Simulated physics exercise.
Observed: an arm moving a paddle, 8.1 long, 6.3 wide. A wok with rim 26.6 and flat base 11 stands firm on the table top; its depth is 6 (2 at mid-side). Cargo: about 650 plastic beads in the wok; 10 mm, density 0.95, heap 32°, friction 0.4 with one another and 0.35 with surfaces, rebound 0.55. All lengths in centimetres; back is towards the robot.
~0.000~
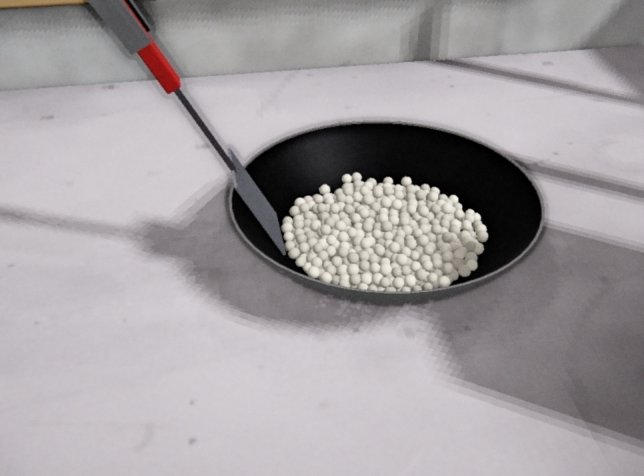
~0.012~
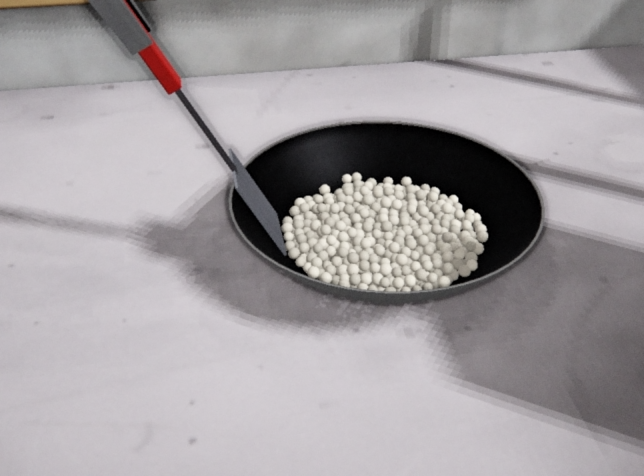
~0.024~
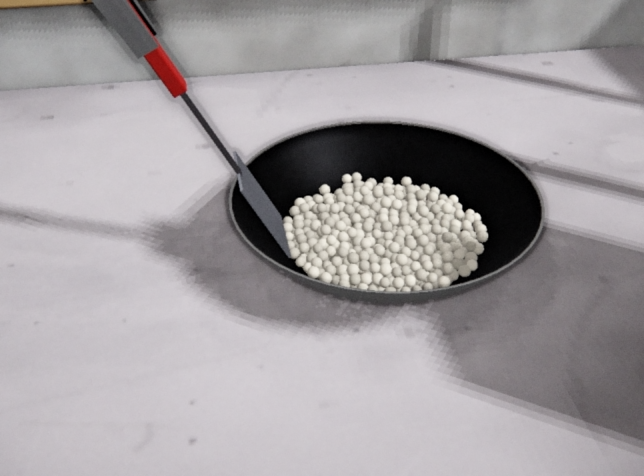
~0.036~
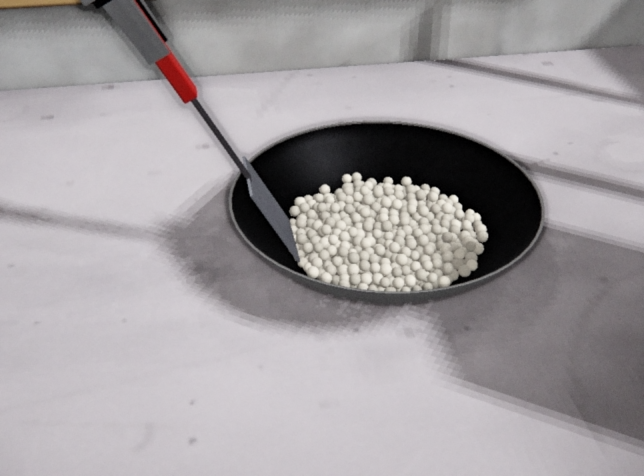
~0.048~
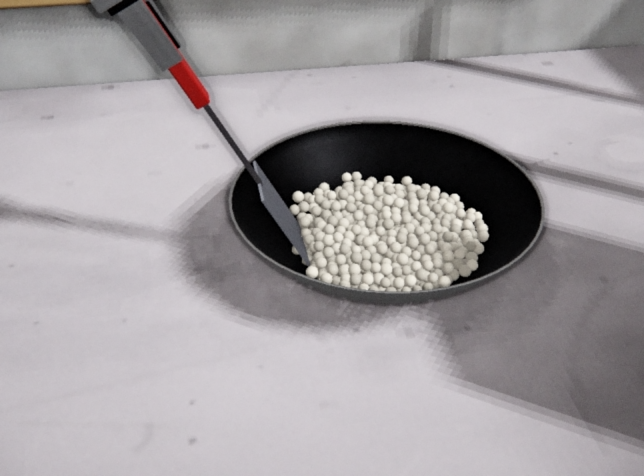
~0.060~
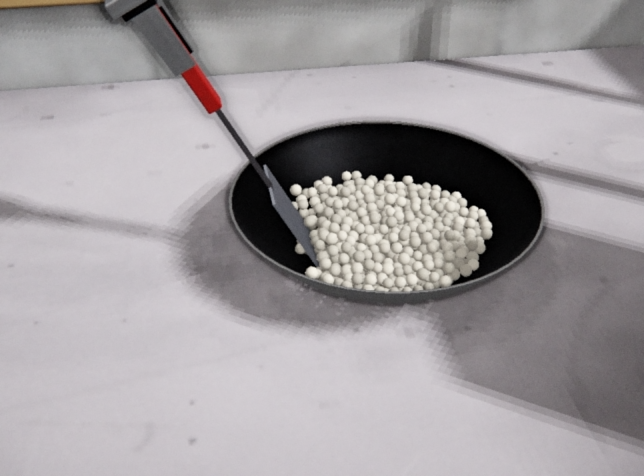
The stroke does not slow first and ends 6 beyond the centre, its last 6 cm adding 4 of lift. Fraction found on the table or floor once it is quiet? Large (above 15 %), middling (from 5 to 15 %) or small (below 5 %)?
Small; below 5 %.
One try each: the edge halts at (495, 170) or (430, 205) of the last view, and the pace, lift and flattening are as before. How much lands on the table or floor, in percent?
The two tries give near 20 and near 0 in a hundred.
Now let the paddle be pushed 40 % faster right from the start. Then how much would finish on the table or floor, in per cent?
In that case, close to 10 per cent.
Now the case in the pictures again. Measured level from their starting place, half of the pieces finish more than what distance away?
Near 3 cm, measured level.
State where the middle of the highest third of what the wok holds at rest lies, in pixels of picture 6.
Look near (468, 213).
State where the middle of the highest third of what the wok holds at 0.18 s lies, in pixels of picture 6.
I'd put it somewhere near (444, 213).
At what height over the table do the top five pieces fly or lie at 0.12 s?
I'd say close to 5 cm on average.
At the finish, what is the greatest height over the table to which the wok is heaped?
About 6.0 centimetres.
After 0.12 s, sloping 62°, highest piece 6 above the table; 647 in the wok.
After 0.18 s, sloping 62°, highest piece 5 above the table; 647 in the wok.
After 0.40 s, sloping 62°, highest piece 7 above the table; 631 in the wok, 9 on the table or floor, 7 on the blade or in flight.
After 1.45 s, sloping 62°, highest piece 6 above the table; 631 in the wok, 16 on the table or floor.
At rest, 631 in the wok, 16 on the table or floor. That is 2 % on the table or floor.
